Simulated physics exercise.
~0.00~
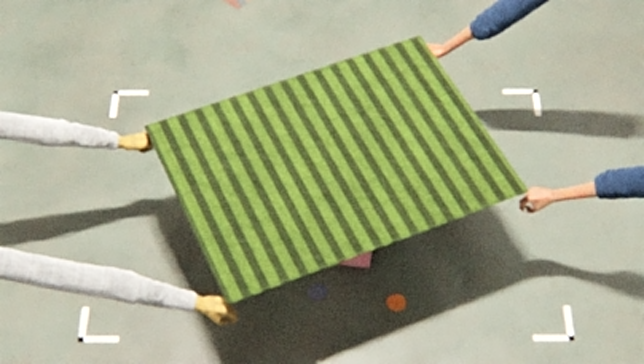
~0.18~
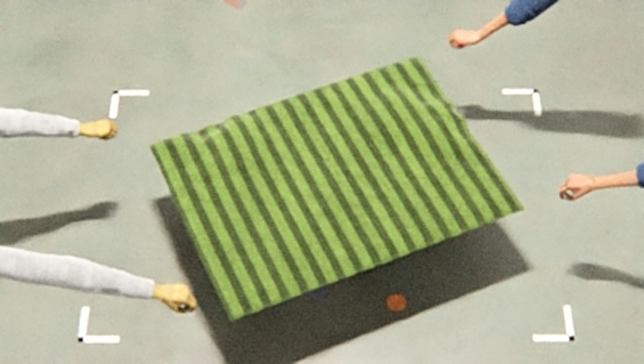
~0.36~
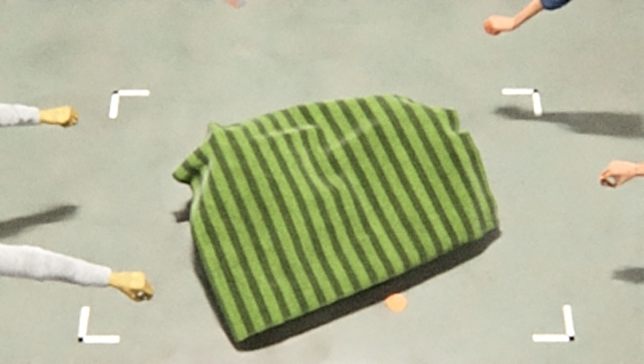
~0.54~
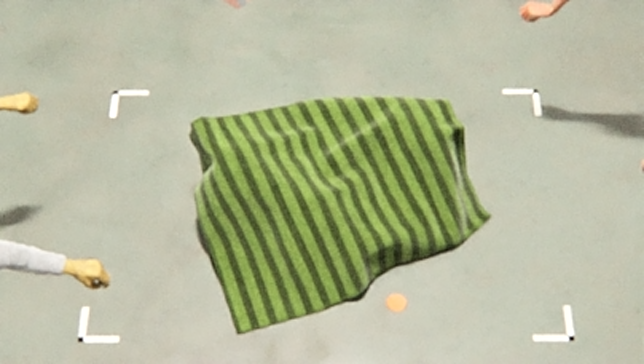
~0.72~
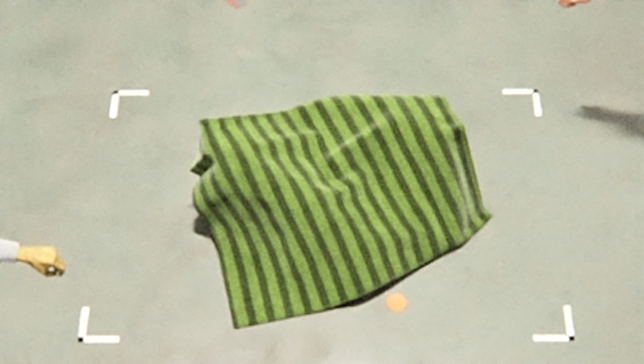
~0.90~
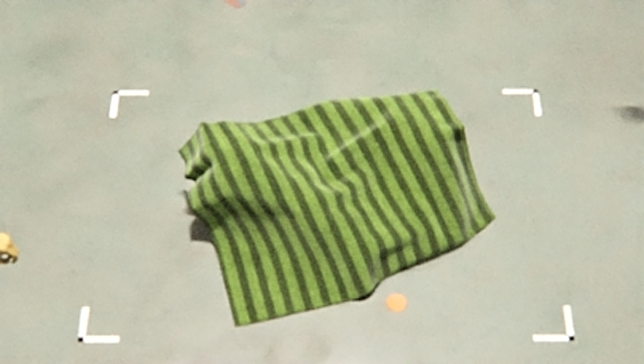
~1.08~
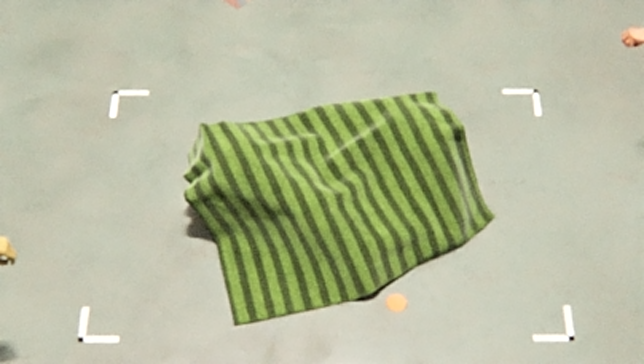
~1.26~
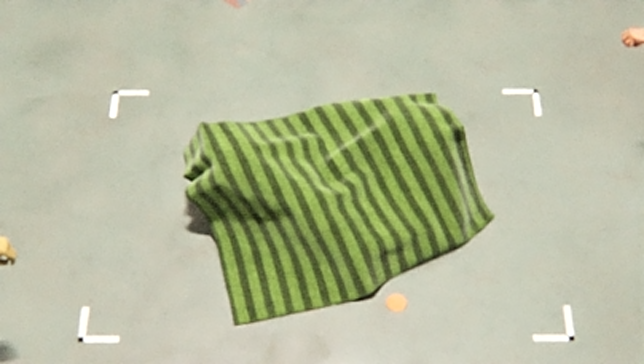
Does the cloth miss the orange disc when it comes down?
Yes, the cloth misses it, and the orange disc stays in the open just beyond the lower edge of the rumpled fabric.
